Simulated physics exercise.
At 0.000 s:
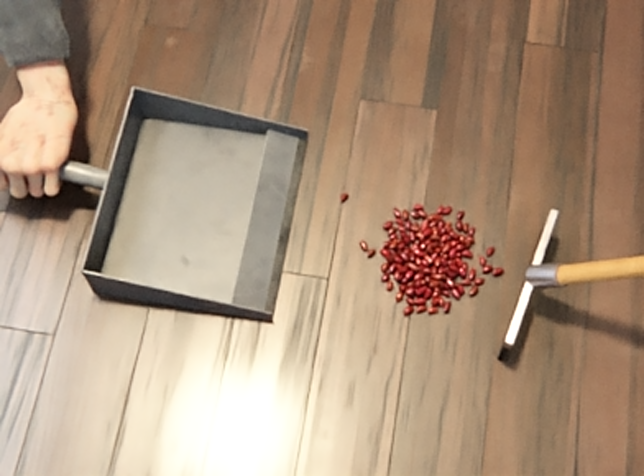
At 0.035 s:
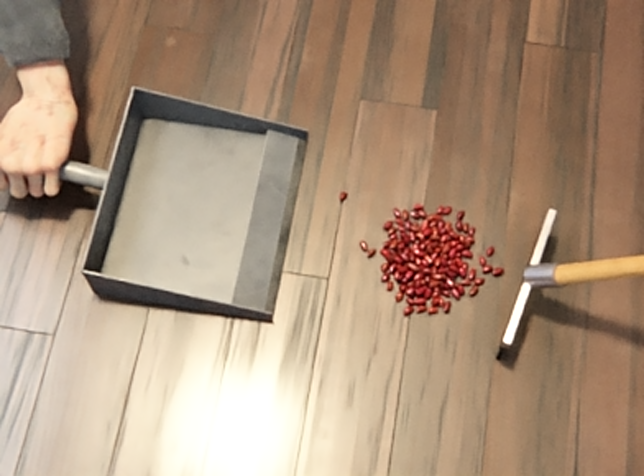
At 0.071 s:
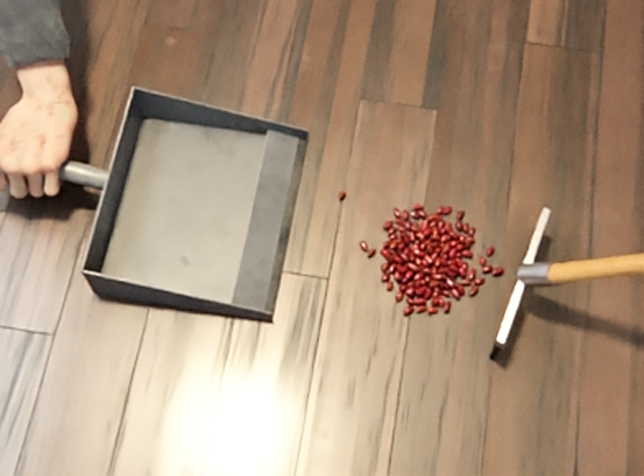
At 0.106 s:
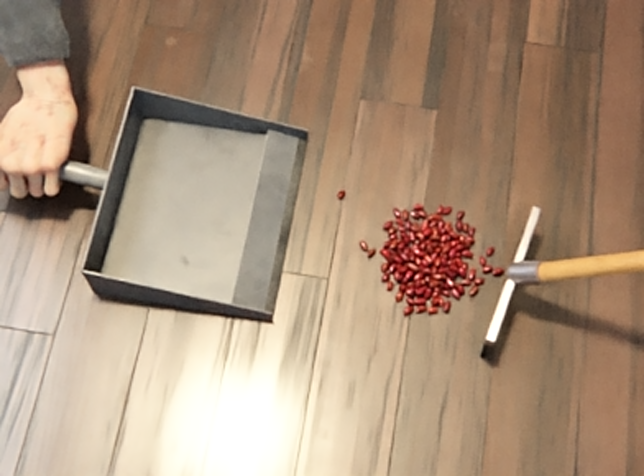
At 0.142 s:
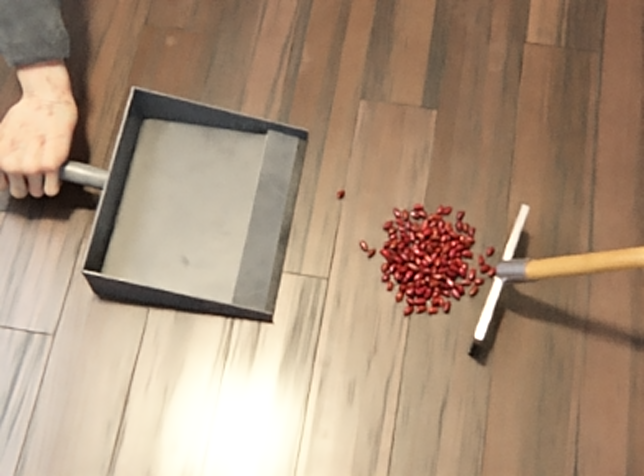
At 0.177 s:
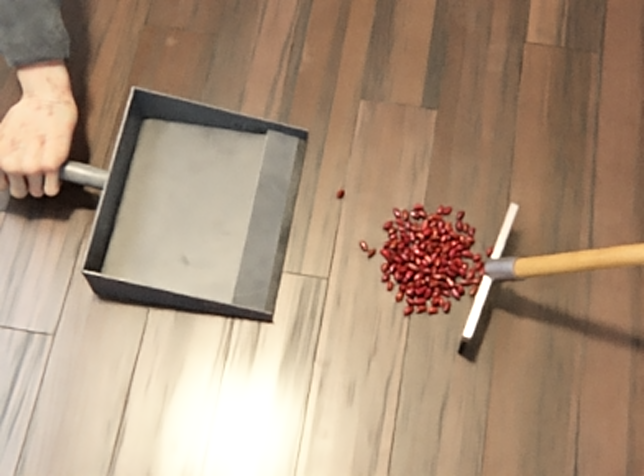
A flat white blade on a wooden handle starts just right of a heap of red kidney beans on a wood floor, barely moving at first. It then slides a short way left and nudges the nearest few beans, while a hand holds a gray dustpan still at left.
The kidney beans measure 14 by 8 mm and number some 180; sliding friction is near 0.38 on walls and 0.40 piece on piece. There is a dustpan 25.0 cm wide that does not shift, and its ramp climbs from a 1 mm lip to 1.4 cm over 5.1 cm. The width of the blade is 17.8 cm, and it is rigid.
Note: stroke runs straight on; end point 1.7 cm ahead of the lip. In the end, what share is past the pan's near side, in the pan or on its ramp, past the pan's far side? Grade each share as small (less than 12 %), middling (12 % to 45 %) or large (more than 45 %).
Past the pan's near side - small, in the pan or on its ramp - middling, past the pan's far side - small.
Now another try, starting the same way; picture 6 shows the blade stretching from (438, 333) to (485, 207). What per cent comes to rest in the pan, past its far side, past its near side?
Pan 25, far 5, near 0.
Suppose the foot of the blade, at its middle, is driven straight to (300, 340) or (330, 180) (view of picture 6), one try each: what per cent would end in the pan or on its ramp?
The two tries give about 0 and 30 percent.
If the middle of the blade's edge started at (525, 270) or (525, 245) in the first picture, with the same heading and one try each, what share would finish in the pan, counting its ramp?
Around 25 percent, then around 25 percent.
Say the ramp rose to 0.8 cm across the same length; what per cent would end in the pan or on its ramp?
Close to 20 per cent then.
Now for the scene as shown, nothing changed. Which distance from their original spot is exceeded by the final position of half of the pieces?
It comes to some 16 cm.
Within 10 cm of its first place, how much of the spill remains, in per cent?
Close to 15 per cent of it.
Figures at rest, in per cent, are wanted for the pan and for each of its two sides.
Near: 0; pan: 20; far: 5 (percent).
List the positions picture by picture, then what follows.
Blade from (508, 344) to (552, 217), moved 0.0 cm, 0 of the pieces shifted so far; middle of the pieces at (427, 261); pan at (189, 211), in the first frame.
Blade from (506, 343) to (550, 217), moved 0.2 cm, 0 of the pieces shifted so far; middle of the pieces at (427, 261), in the second frame.
Blade from (500, 342) to (544, 216), moved 0.9 cm, 0 of the pieces shifted so far; middle of the pieces at (427, 261), in the third frame.
Blade from (490, 341) to (535, 214), moved 2.1 cm, 1 of the pieces shifted so far; middle of the pieces at (427, 261), in the fourth frame.
Blade from (478, 339) to (523, 213), moved 3.4 cm, 2 of the pieces shifted so far; middle of the pieces at (427, 261), in the fifth frame.
Blade from (467, 337) to (512, 211), moved 4.7 cm, 4 of the pieces shifted so far; middle of the pieces at (427, 261); pan at (189, 211). The blade's pace is about 0.37 m/s, in the sixth frame.
Then, at 0.45 s, middle of the blade 14 cm from the lip; 0 % over the lip, far side 0 %, near side 0 %.
After 0.63 s, middle of the blade 8 cm from the lip; 0 % over the lip, far side 0 %, near side 0 %.
After 0.93 s, middle of the blade 4 cm from the lip; 20 % over the lip, far side 5 %, near side 0 %.
In the end, at 1.7 s, near side 0 %, pan 20 %, far side 5 %, in front of the lip or behind the blade 80 %.
